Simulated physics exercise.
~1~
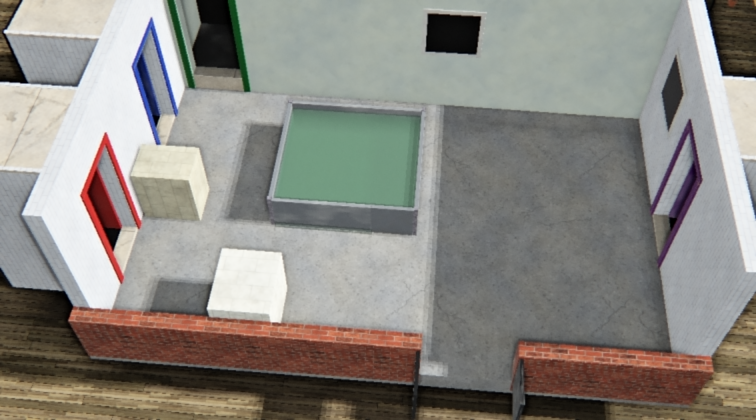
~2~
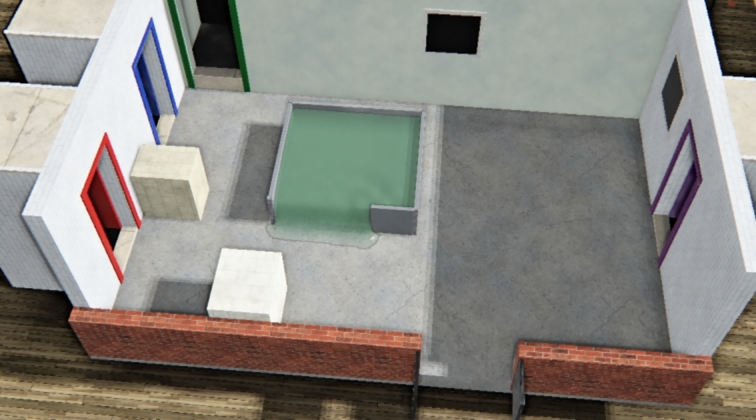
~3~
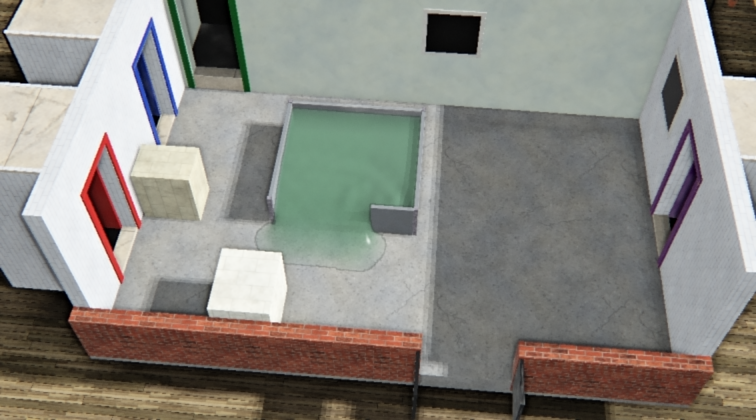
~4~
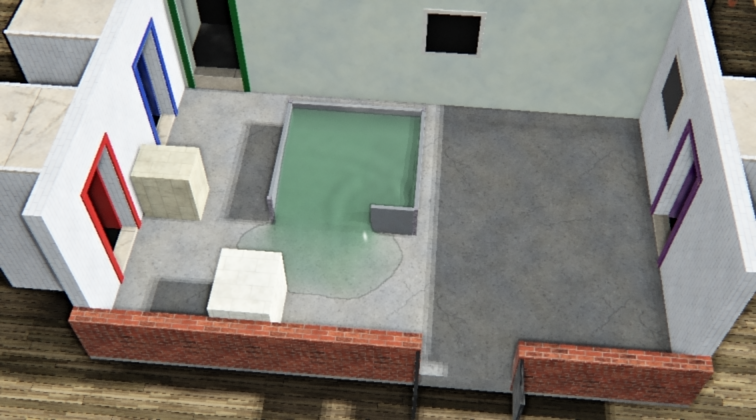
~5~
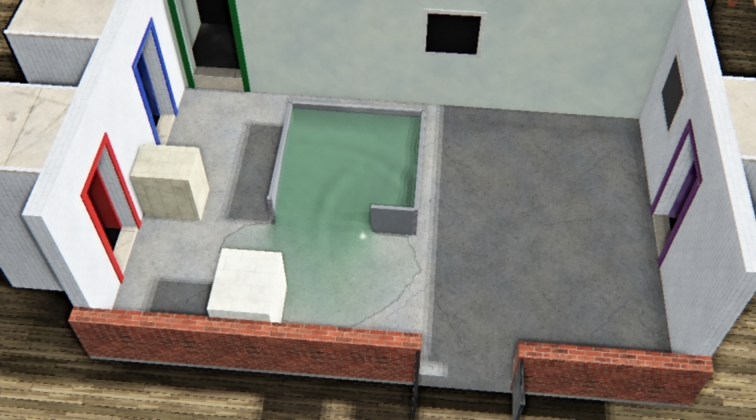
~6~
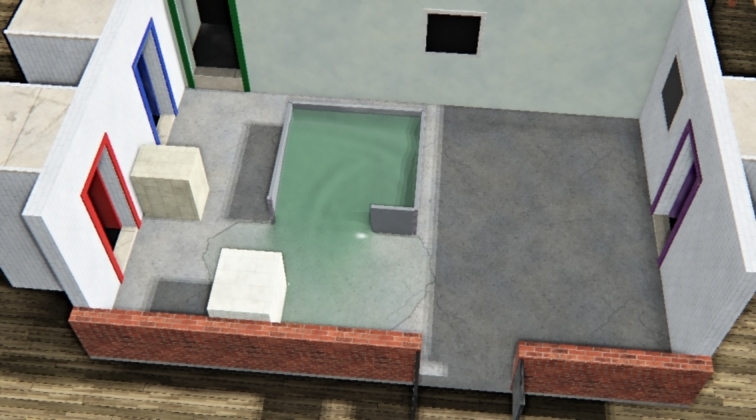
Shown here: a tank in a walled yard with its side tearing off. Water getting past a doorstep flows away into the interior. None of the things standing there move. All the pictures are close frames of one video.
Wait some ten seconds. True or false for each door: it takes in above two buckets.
The purple door, true; the blue door, false; the red door, true; the green door, false.
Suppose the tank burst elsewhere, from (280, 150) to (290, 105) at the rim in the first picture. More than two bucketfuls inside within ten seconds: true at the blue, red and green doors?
In order: First the blue one beats the mark, then the red one misses the mark, then the green one misses the mark.
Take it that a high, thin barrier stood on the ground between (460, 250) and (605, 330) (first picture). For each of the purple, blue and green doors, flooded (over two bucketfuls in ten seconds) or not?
So here's the picture: Purple doesn't get there, blue doesn't get there, and green doesn't get there.
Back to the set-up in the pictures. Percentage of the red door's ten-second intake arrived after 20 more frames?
My estimate: Close to 45 per cent.
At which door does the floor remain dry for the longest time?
My answer: The green door.
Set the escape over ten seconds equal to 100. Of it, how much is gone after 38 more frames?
Roughly 75 percent.
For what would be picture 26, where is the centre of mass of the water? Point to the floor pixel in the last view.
Somewhere near (356, 248).
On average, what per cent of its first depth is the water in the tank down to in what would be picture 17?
Roughly 50 percent.
A moment on, water covers 20 % of the floor; the purple door not reached, the blue door not reached, the red door not reached, the green door not reached.
Next, water covers 25 % of the floor; the purple door not reached, the blue door not reached, the red door under two buckets in, the green door not reached.
Then, water covers 50 % of the floor; the purple door not reached, the blue door wet at the sill, nothing in, the red door far over two buckets in, the green door not reached.
Later, water covers 60 % of the floor; the purple door over two buckets in, the blue door wet at the sill, nothing in, the red door far over two buckets in, the green door wet at the sill, nothing in.
In the end, water covers 90 % of the floor; the purple door over two buckets in, the blue door wet at the sill, nothing in, the red door far over two buckets in, the green door wet at the sill, nothing in.
